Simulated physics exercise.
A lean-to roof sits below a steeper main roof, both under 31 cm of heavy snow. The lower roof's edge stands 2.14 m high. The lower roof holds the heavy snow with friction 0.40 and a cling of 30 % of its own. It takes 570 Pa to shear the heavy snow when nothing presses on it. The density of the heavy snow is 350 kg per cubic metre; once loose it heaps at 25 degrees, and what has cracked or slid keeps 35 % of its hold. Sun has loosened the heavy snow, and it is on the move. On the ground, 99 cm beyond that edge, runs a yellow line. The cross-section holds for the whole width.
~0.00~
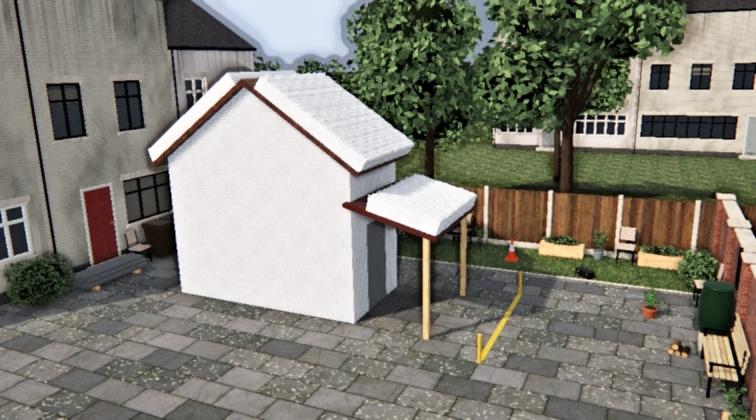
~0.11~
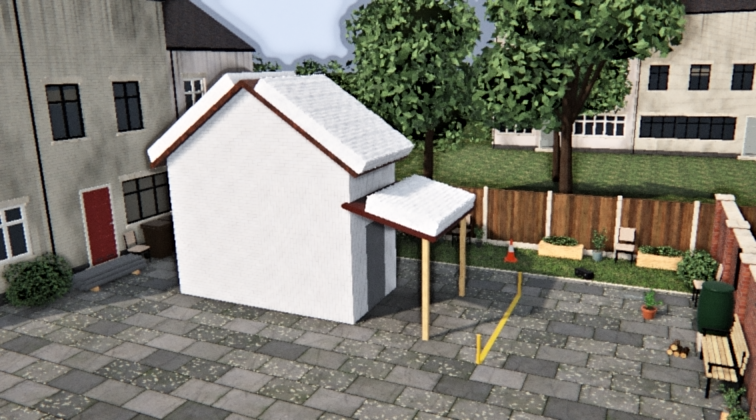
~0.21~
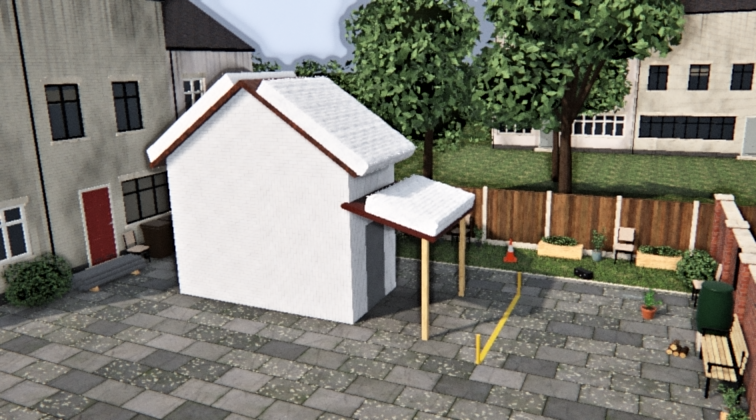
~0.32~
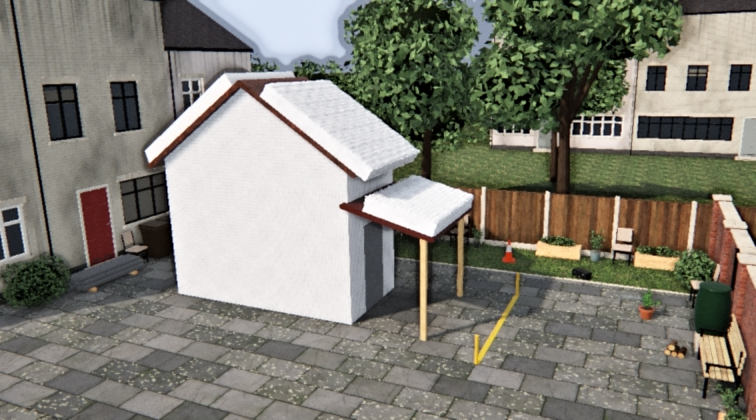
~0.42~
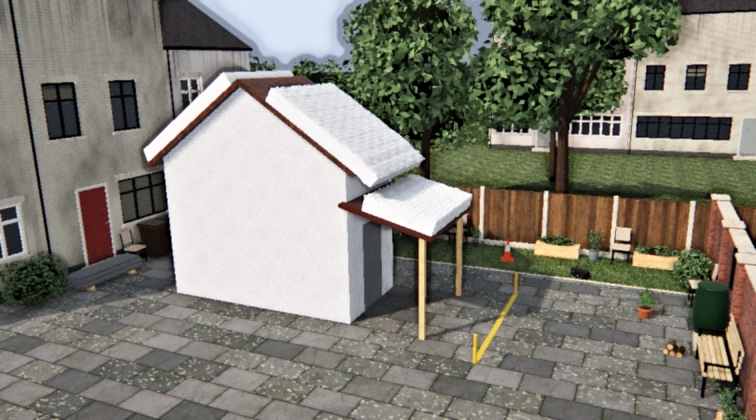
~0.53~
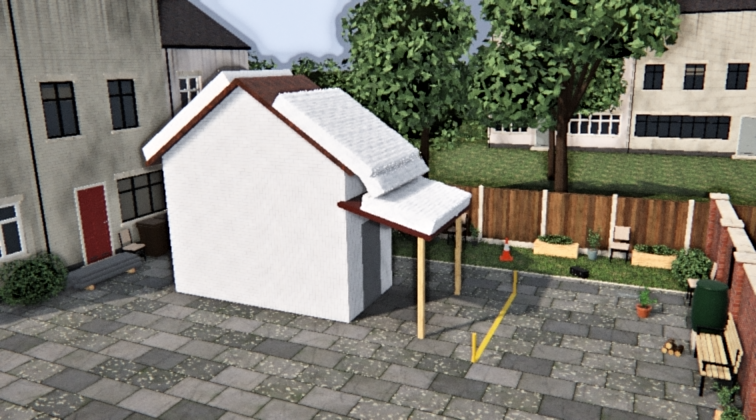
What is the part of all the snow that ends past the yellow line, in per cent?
Close to 56 per cent.
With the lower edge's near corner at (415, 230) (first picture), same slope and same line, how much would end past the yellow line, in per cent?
In that case some 60 per cent.
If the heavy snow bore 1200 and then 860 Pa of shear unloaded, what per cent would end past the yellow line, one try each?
In that order: 35 %, 45 %.
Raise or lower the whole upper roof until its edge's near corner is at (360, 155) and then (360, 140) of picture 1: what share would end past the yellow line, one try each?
In that order: 65 %, 60 %.
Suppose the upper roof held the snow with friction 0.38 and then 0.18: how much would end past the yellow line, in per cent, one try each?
In turn about 30 %, 50 %.
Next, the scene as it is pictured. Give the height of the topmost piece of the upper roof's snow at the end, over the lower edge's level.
Some 0.6 m.
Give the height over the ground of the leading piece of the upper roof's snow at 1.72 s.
About 0.0 m.
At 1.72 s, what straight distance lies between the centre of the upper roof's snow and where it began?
Roughly 4.2 m.
After 1.07 s, none is below the lower edge and 0 % is past the line.
After 1.72 s, 53 % is below the lower edge and 36 % is past the line.
After 2.36 s, 73 % is below the lower edge and 55 % is past the line.
After 3.00 s, 77 % is below the lower edge and 56 % is past the line.
After 4.20 s, 79 % is below the lower edge and 56 % is past the line.
